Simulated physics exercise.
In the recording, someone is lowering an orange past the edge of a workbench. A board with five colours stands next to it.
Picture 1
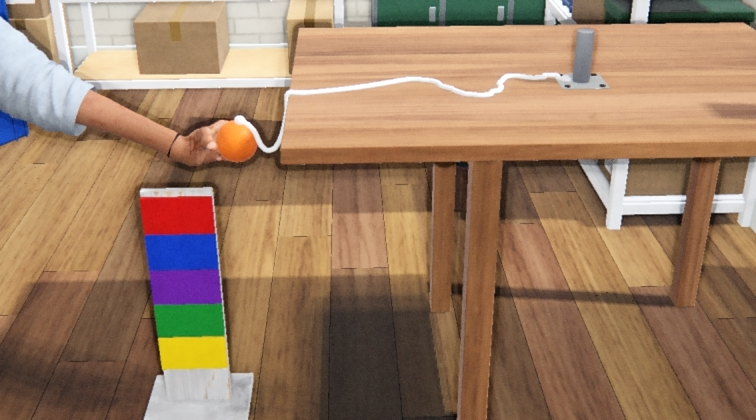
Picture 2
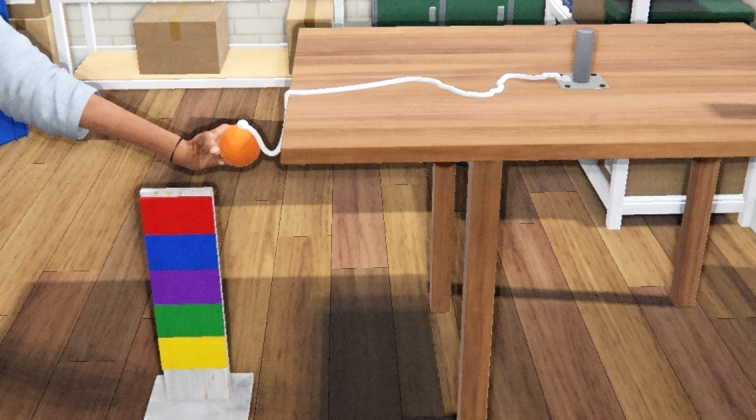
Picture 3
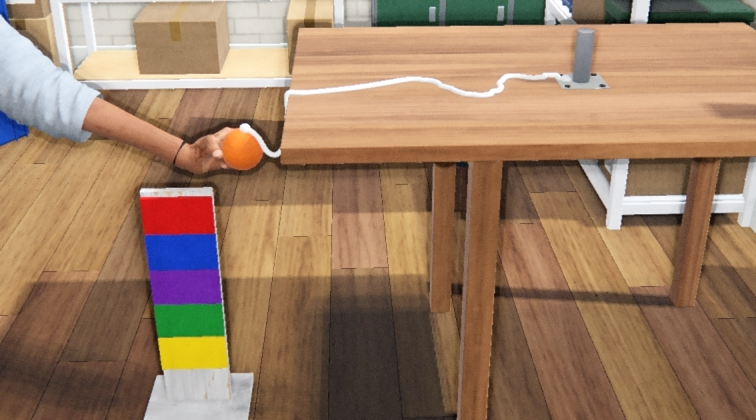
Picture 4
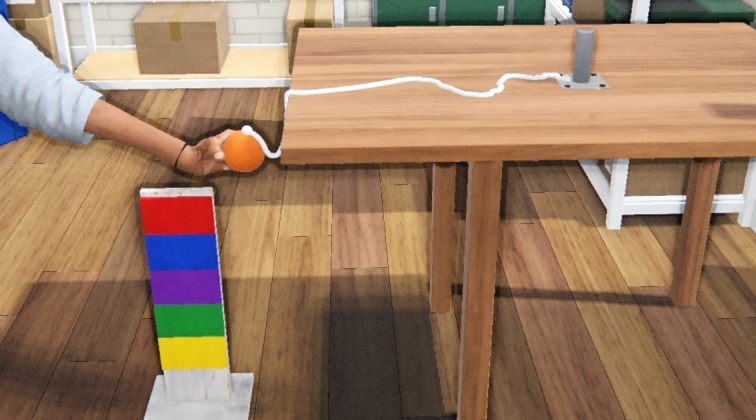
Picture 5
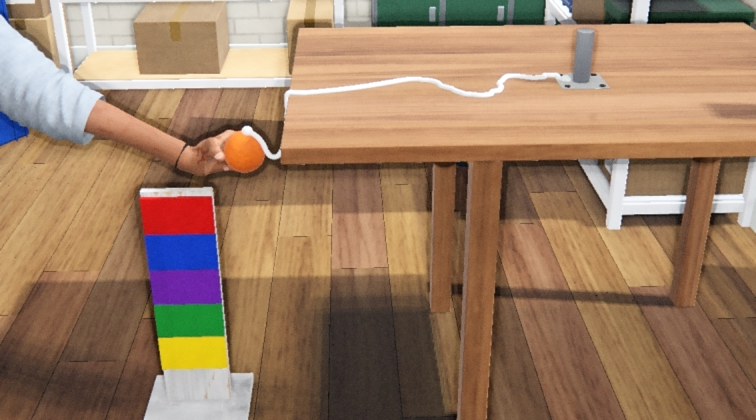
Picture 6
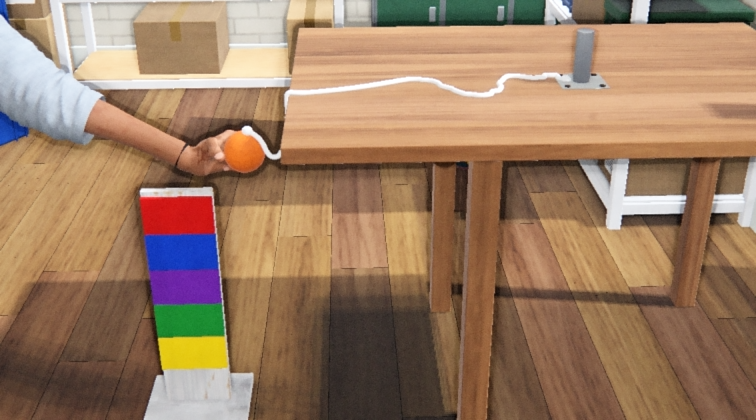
In a room with a wooden floor, a hand held an orange ball tied to a white cord beside a table, above a color-striped board, shifting it slightly right and then keeping nearly still.
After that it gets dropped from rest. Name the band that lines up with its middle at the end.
It lines up with purple.
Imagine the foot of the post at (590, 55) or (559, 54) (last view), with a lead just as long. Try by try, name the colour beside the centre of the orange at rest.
Answer, in order: Blue, purple.
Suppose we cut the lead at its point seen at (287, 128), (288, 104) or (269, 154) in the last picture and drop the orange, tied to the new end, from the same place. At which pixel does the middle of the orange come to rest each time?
The places are (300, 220), (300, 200) and (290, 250).
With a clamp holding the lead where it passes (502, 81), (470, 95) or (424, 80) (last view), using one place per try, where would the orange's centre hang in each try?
(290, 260), (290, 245), (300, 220).
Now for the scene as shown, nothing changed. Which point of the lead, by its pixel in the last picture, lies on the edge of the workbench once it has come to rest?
Approximately at (369, 86) in the final frame.
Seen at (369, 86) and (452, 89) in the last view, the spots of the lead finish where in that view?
(289, 96) for the first, (386, 86) for the second.
A little later, orange near (300, 270); level with purple.
Next, orange near (281, 276); level with purple.
When it is over, orange near (295, 282); level with purple. The lead holds its middle at purple.
